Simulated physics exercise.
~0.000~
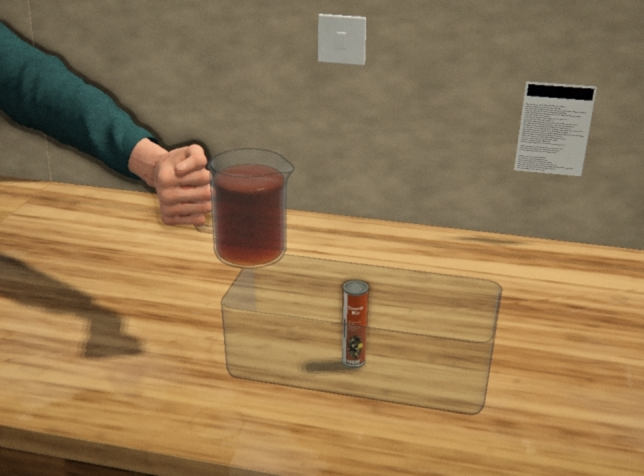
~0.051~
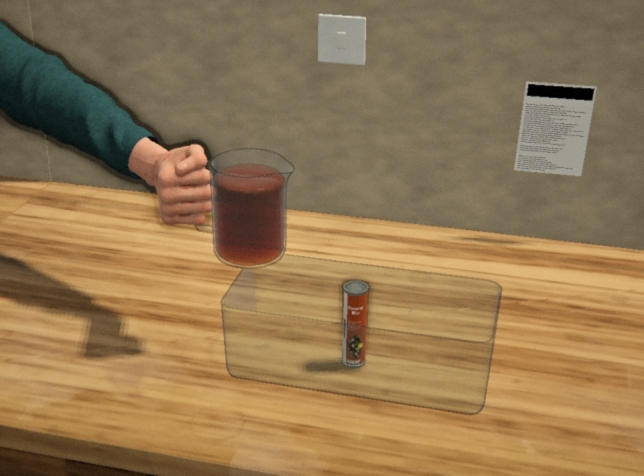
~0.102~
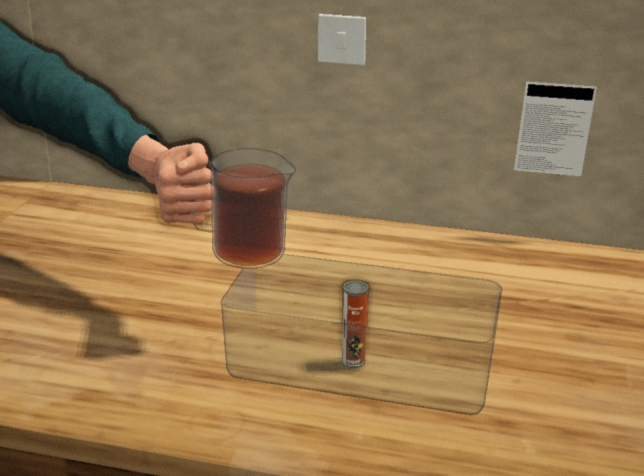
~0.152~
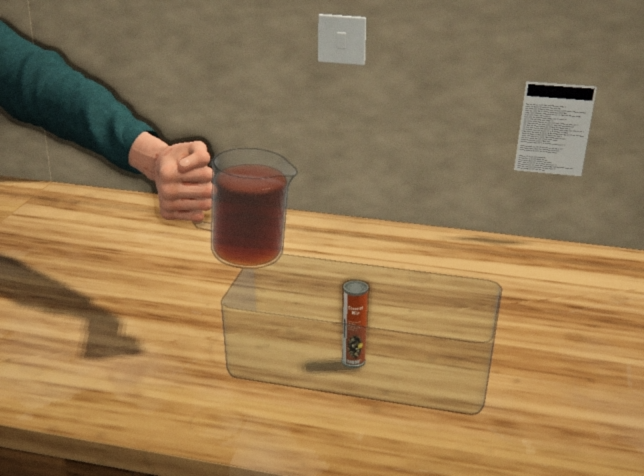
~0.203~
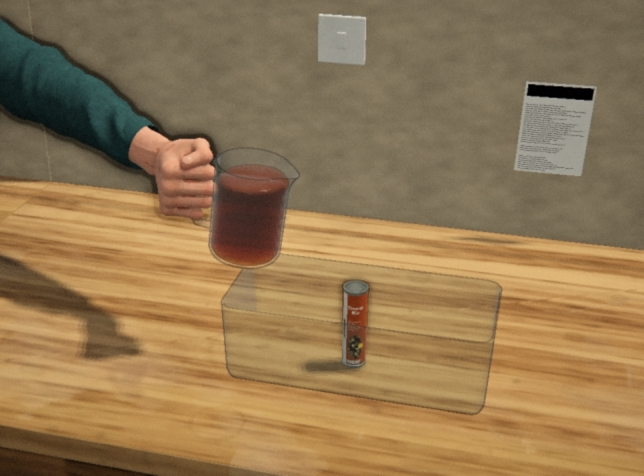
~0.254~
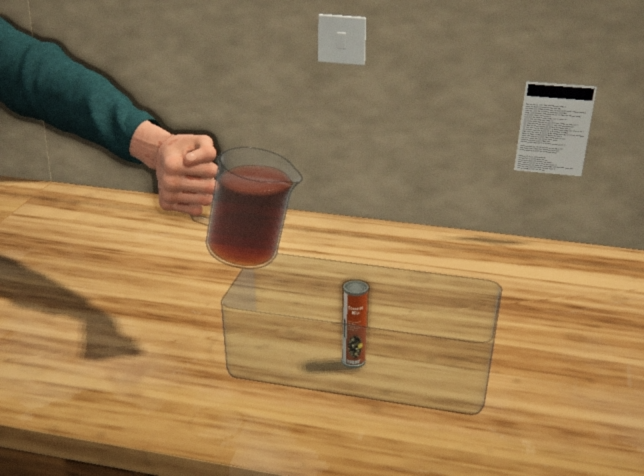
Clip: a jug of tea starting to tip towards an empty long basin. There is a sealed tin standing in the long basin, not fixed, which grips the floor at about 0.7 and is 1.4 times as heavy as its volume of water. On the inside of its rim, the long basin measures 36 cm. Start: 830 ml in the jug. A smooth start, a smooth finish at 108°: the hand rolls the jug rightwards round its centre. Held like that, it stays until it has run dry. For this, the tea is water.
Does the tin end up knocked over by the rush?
It tilts over.
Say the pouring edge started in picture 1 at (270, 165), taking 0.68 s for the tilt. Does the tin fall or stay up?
Result: Tin upright.
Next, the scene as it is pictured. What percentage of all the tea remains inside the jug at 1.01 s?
Close to 34 percent of the total.
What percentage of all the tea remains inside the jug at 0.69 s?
Roughly 84 per cent.
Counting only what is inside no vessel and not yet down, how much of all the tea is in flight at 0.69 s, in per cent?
Near 12 per cent of it all.
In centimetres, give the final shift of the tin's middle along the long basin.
In the end the tin's centre has shifted about 8.0 centimetres.
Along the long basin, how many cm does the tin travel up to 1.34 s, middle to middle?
Near 8 cm.
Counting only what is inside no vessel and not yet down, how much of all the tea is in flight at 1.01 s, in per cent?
Airborne share: Near 16 %.
After 0.69 s the tilt is 66° and 85 per cent is still to pour; the tin stands where it began.
After 1.01 s the tilt is 101° and 33 per cent is still to pour; the tin stands where it began.
After 1.34 s the tilt is 108° and 3 per cent is still to pour; the tin lies on its side.
After 1.70 s the tilt is 108° and 0 per cent is still to pour; the tin lies on its side.
In the end the tin lies on its side.
